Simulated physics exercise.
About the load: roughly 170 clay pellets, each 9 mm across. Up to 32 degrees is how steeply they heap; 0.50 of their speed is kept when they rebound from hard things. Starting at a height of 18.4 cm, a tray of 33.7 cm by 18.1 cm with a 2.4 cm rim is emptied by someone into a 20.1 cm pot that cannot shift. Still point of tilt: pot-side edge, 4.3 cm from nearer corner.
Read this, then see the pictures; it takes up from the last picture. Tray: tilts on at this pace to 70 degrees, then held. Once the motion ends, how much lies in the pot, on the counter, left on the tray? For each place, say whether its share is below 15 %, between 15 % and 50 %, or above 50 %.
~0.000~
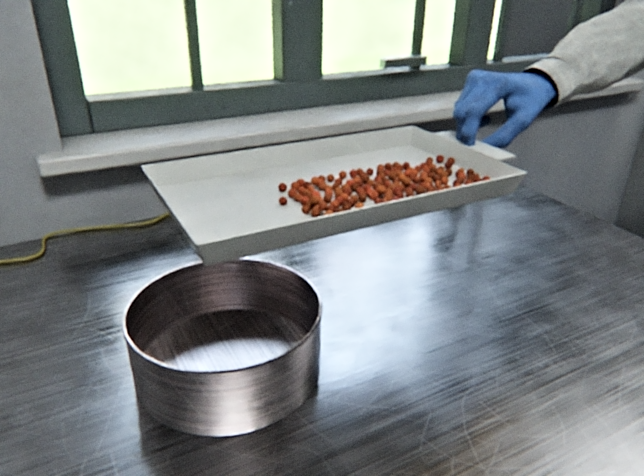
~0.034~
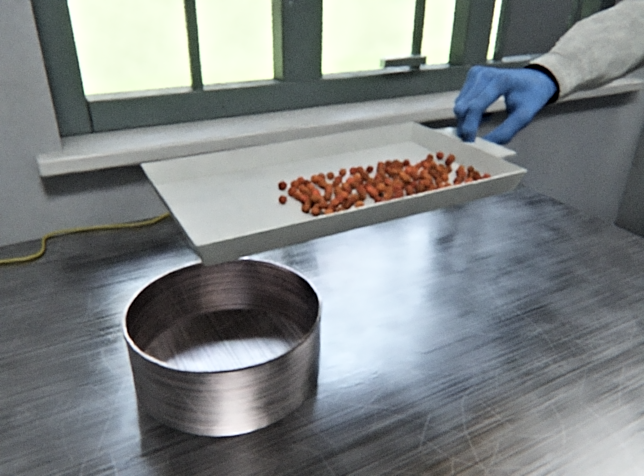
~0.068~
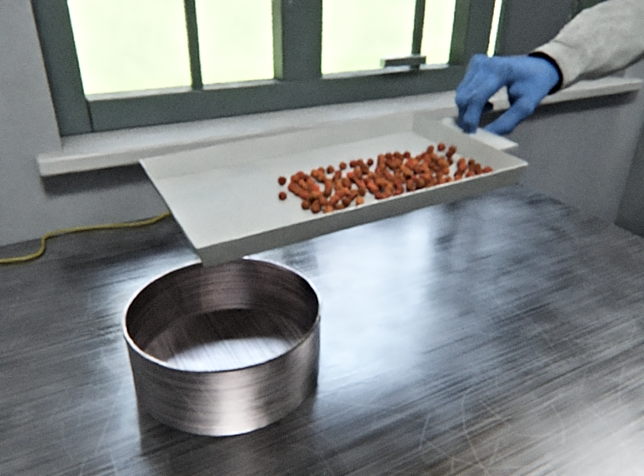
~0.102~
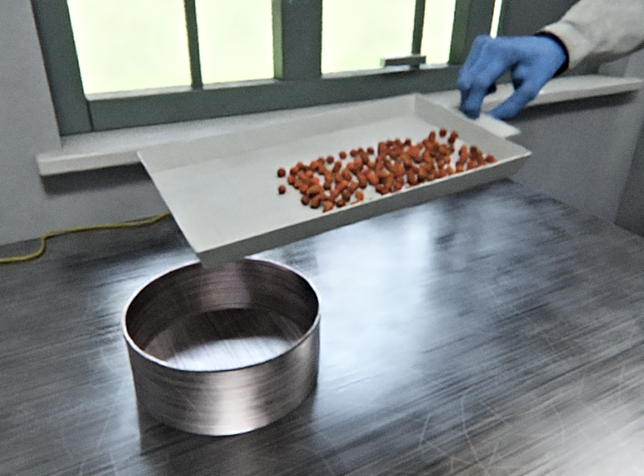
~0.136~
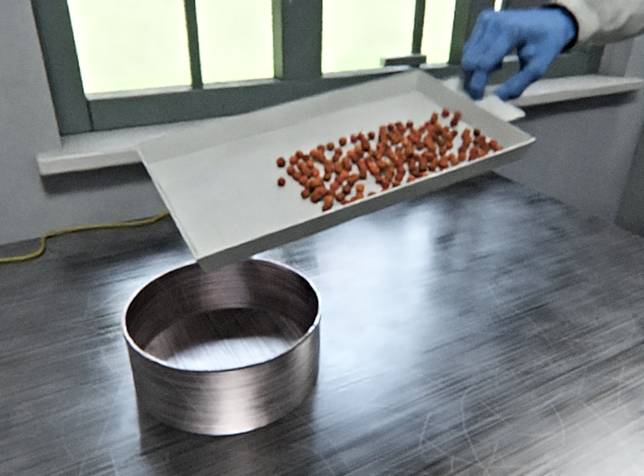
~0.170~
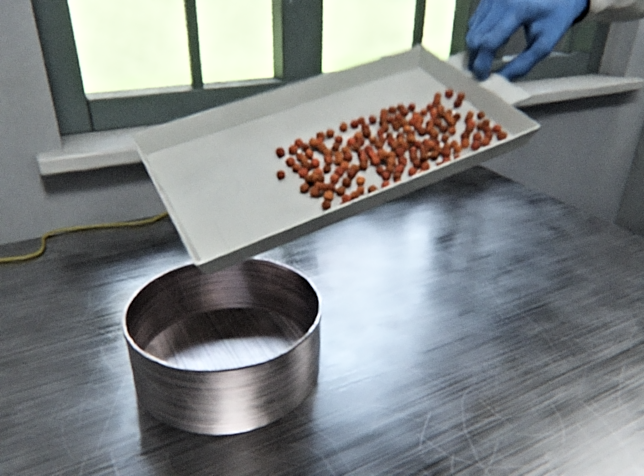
Pot: Below 15 %; counter: Above 50 %; left on the tray: Between 15 % and 50 %.
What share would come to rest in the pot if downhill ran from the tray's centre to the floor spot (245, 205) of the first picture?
The share comes to about 0 in a hundred.
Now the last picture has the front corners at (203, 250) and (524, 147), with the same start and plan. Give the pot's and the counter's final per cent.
Pot 0, counter 60.
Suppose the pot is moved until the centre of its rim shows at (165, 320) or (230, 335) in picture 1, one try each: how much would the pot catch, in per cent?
Some 0 and 45 per cent.
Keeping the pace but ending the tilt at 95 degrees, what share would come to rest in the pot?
Near 5 %, then.
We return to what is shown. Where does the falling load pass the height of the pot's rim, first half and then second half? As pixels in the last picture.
Around (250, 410), then (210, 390).
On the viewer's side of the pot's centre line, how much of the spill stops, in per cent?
Share: Some 100 %.
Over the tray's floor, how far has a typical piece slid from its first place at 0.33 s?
Displacement on the tray: About 2 cm.
After 0.33 s, tilt 47 degrees; the tray holds 100 %, the pot 0 %.
After 0.43 s, tilt 64 degrees; the tray holds 100 %, the pot 0 %.
After 0.67 s, tilt 70 degrees; the tray holds 50 %, the pot 0 %.
By 1.8 s all is still; pot 0 %, counter 80 %, tray 20 %.
